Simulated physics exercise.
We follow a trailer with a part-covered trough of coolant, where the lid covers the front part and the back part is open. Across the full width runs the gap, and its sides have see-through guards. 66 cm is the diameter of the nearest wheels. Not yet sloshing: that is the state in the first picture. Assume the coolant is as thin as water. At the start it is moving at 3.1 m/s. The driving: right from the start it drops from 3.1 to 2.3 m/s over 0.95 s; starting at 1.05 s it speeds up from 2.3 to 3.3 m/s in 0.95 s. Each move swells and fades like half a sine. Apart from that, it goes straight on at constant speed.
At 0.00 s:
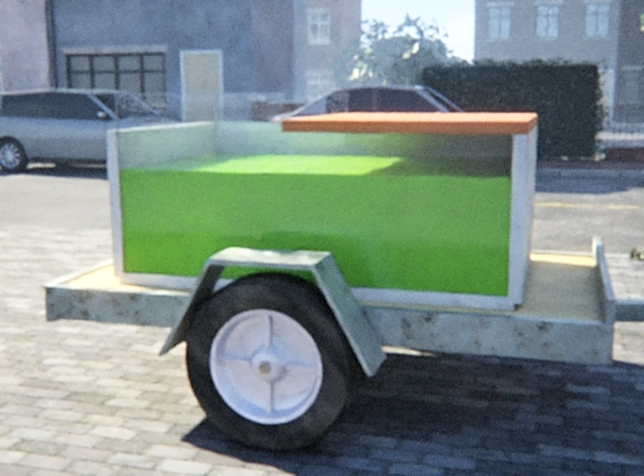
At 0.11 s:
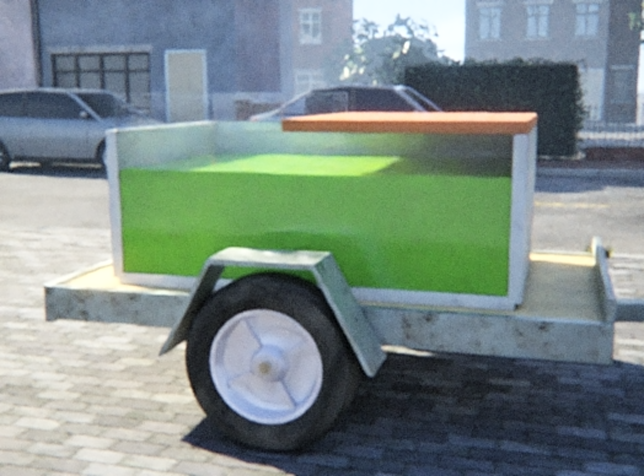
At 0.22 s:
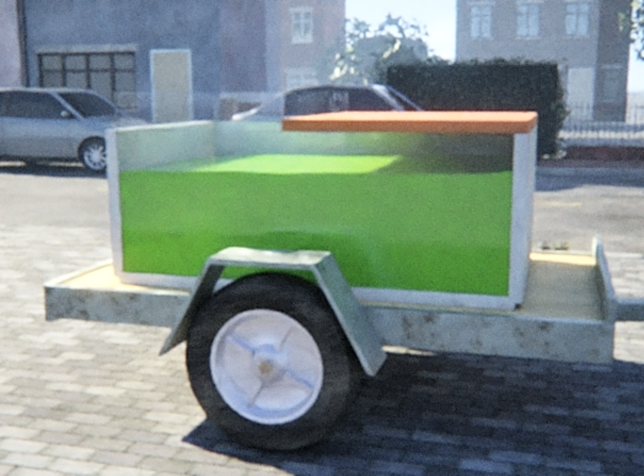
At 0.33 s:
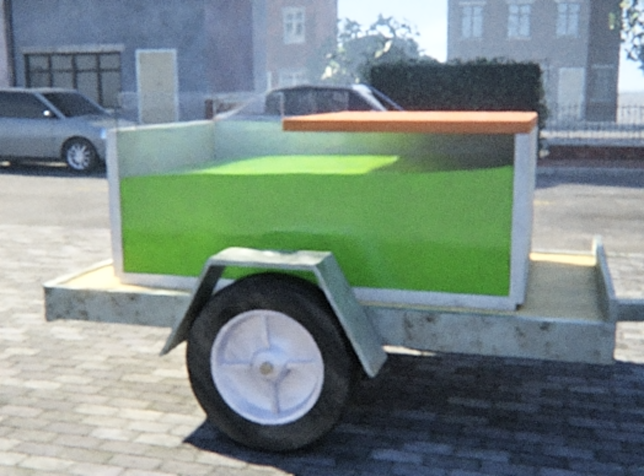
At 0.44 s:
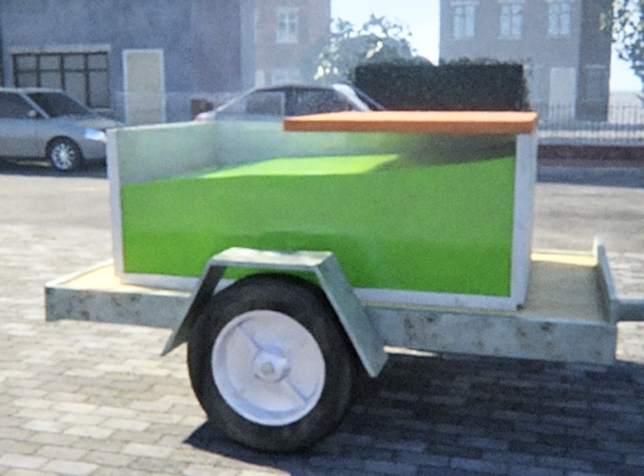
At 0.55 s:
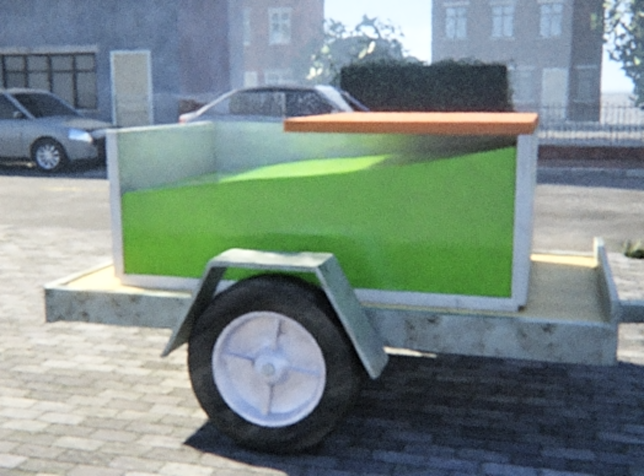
On a paved street, green liquid in a moving trailer's trough gradually tilts higher toward the right.
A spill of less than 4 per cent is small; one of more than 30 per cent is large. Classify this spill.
The spill is middling, neither small nor large.
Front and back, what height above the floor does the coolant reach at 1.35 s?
Front: 38 cm; back: 48 cm.
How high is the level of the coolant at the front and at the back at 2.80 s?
Close to 54 cm in front, close to 28 cm behind.
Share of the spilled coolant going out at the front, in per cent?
Near 0 per cent of the spill.
After 1.35 s the surface stands 39 cm on the front, 47 cm on the back; there is no loss.
After 2.05 s the surface stands 19 cm on the front, 57 cm on the back; the loss stands at 6 per cent, over the back.
After 2.80 s the surface stands 55 cm on the front, 28 cm on the back; the loss stands at 6 per cent, over the back.
After 4.89 s the loss stands at 7 per cent, over the back, 47 of 704 litres.
